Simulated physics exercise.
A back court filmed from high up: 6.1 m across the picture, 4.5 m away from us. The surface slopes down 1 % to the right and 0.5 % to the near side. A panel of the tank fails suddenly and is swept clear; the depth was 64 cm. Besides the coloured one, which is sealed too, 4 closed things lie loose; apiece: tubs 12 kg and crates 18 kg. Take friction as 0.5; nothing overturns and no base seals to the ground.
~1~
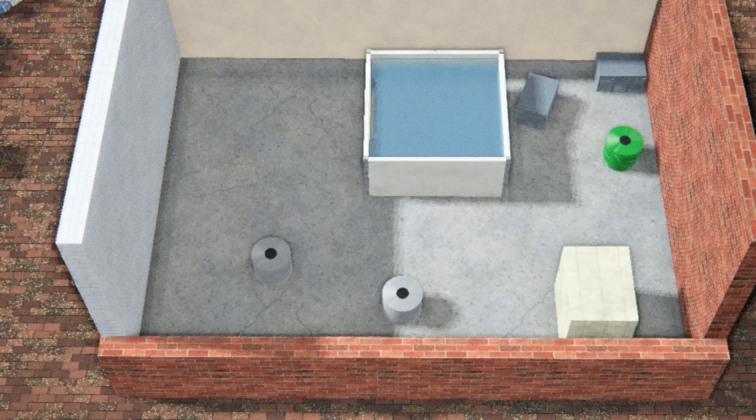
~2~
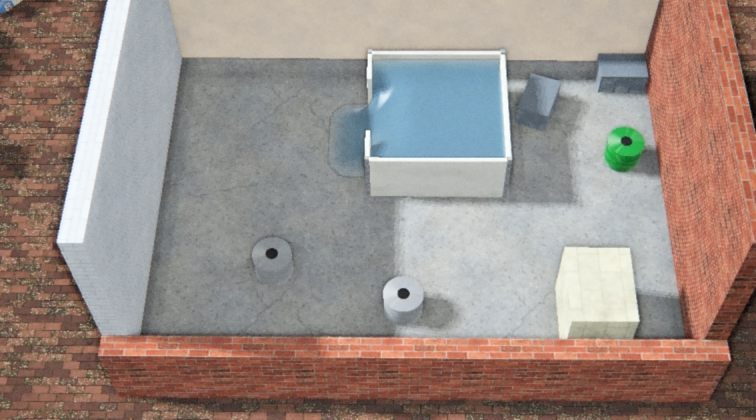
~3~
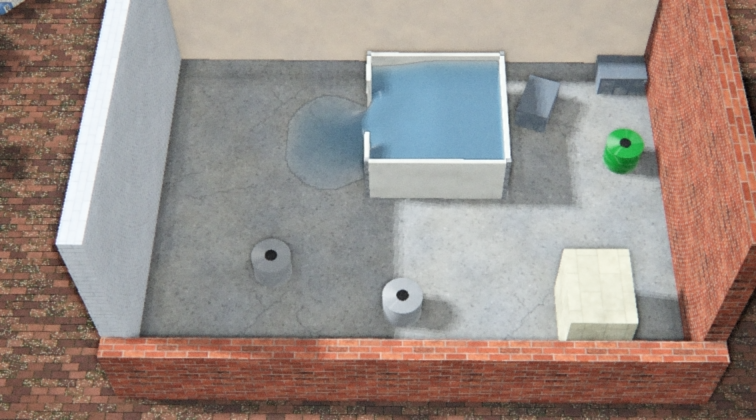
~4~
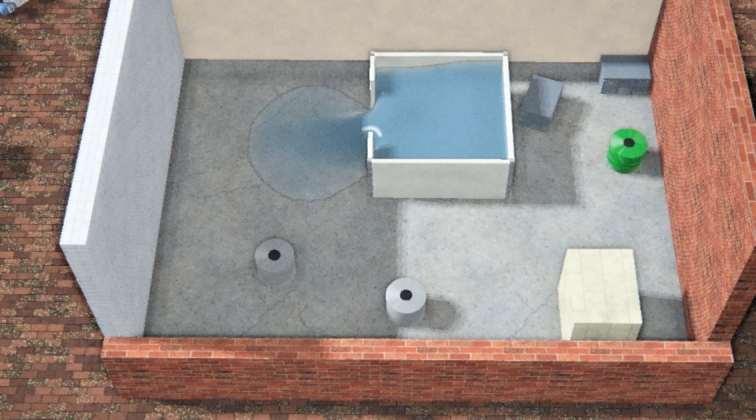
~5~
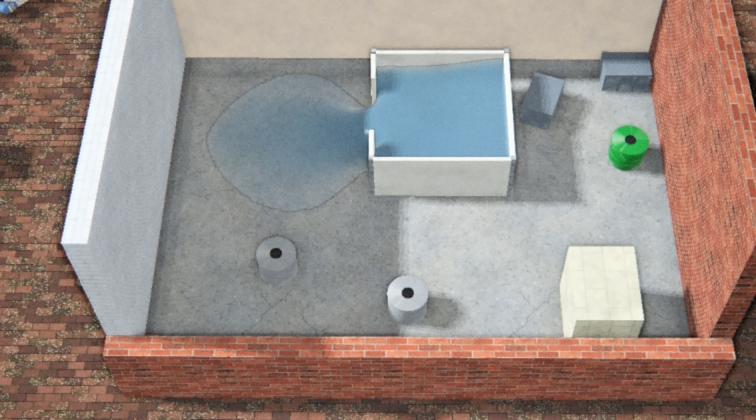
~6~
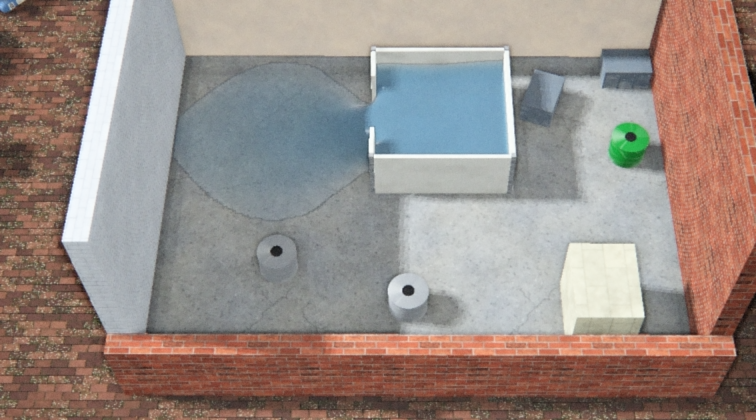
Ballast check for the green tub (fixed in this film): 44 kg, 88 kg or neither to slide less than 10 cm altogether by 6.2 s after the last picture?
I expect that the lower weight is enough.
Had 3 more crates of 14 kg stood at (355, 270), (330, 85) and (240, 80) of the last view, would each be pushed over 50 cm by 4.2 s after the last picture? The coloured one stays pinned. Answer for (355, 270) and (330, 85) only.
In turn: Under, over.
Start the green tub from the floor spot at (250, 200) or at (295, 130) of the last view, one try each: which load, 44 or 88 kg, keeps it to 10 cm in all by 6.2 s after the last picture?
In turn: The smaller is enough; only the larger holds.
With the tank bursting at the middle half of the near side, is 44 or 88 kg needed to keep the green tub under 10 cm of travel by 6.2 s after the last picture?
Then the smaller load will do.
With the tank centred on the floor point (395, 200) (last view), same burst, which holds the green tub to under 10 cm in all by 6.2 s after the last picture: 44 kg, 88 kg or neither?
In that case the smaller load will do.
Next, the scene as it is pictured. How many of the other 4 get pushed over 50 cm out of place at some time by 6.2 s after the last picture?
2 of them.
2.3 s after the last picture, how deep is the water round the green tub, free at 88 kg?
Roughly 0 cm.
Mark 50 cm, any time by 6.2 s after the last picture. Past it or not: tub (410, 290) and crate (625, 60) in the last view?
In turn: More, under.
Then, 0.6 s after the last picture the green tub would be 0 cm from its start with 44 kg and 0 cm from its start with 88 kg; 0 cm of water round it then.
Then, 2.3 s after the last picture the green tub would be 0 cm from its start with 44 kg and 0 cm from its start with 88 kg; 0 cm of water round it then.
Then, 4.2 s after the last picture the green tub would be 0 cm from its start with 44 kg and 0 cm from its start with 88 kg; 0 cm of water round it then.
Then, 6.2 s after the last picture the green tub would be 0 cm from its start with 44 kg and 0 cm from its start with 88 kg; 5 cm of water round it then.
